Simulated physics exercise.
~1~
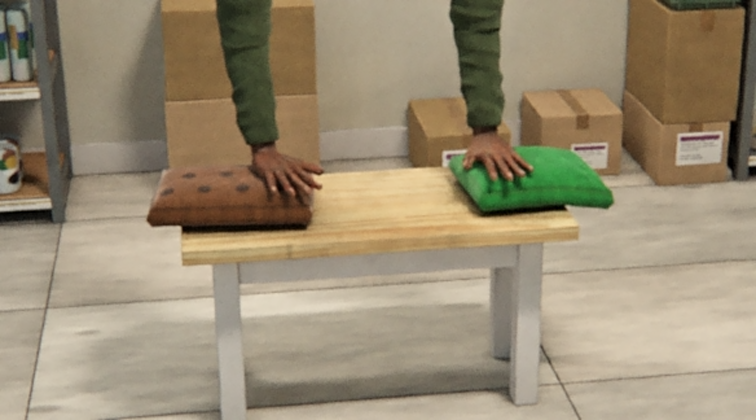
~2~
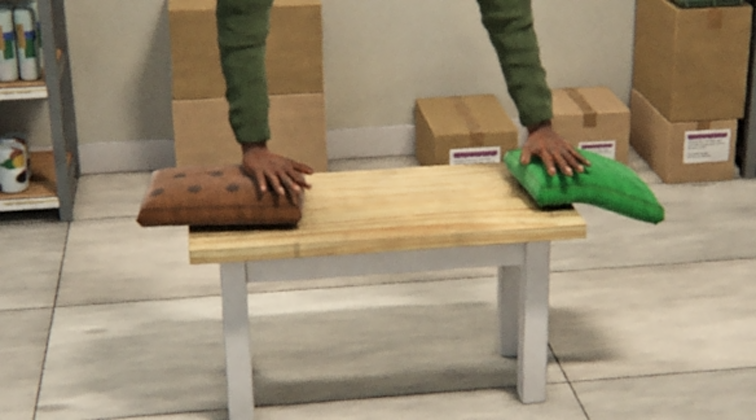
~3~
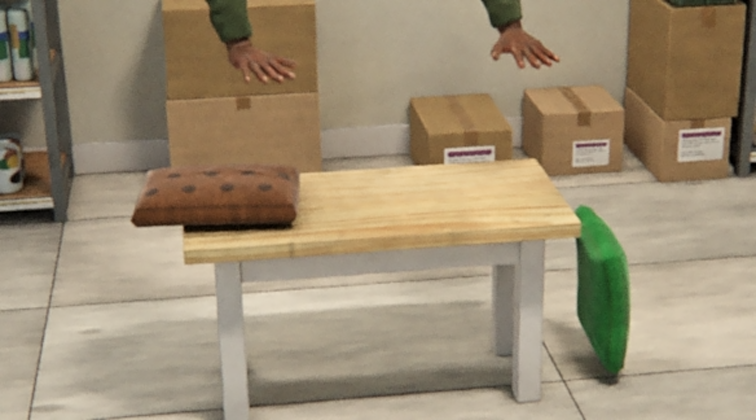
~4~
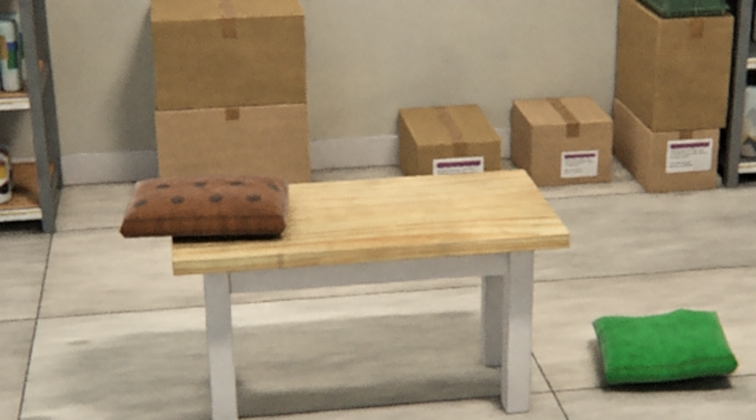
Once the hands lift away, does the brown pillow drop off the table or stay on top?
The brown pillow stays on top of the table at the left end, while the green soft bag goes down to the floor.
